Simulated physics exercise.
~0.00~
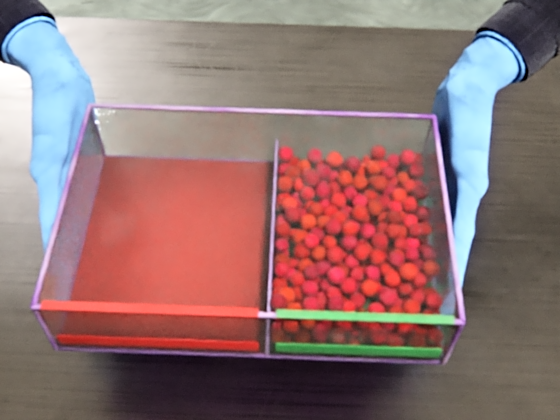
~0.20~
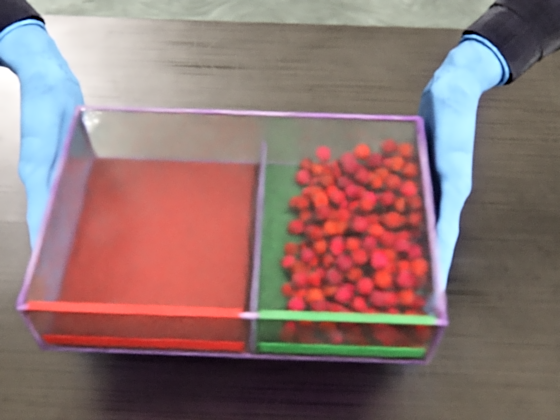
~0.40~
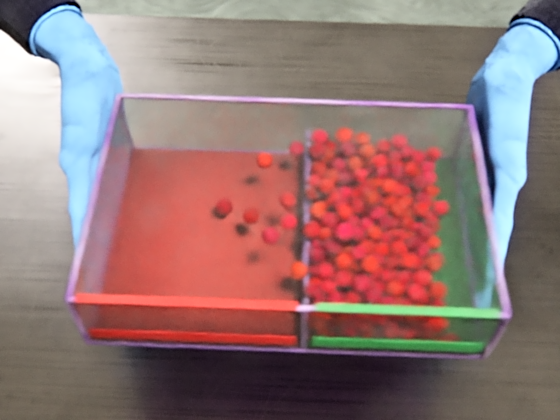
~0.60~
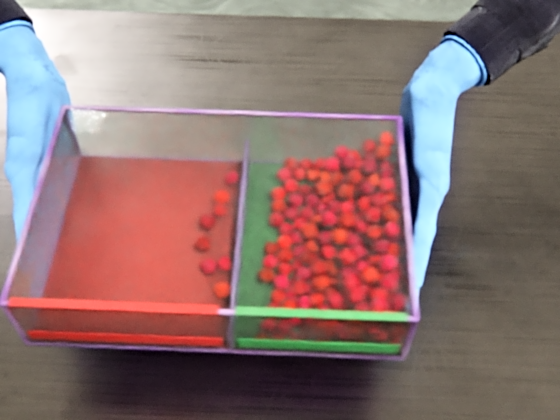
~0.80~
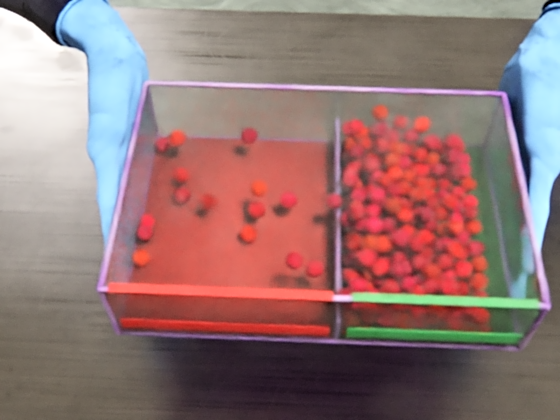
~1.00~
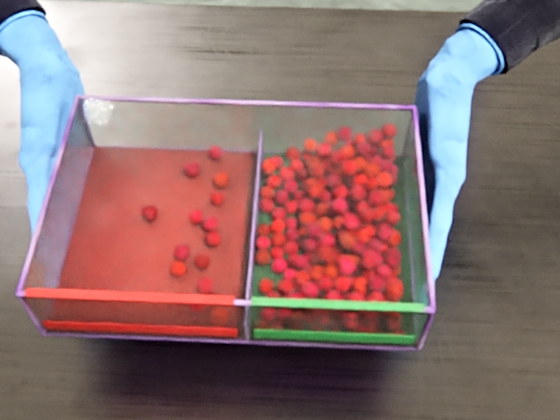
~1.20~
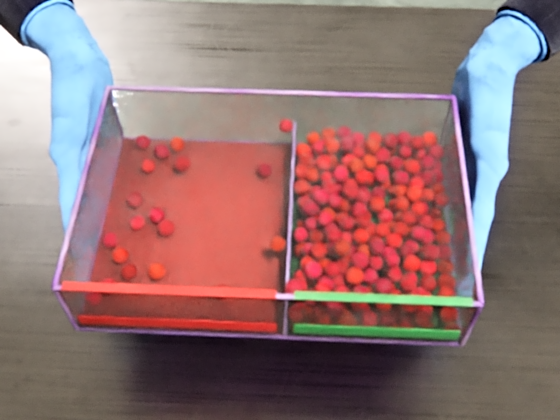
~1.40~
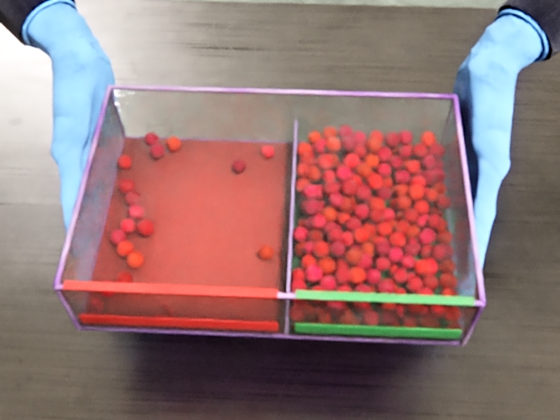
Blue-gloved hands shaking a divided clear box side to side, a few red berries spilling from the green compartment into the red.
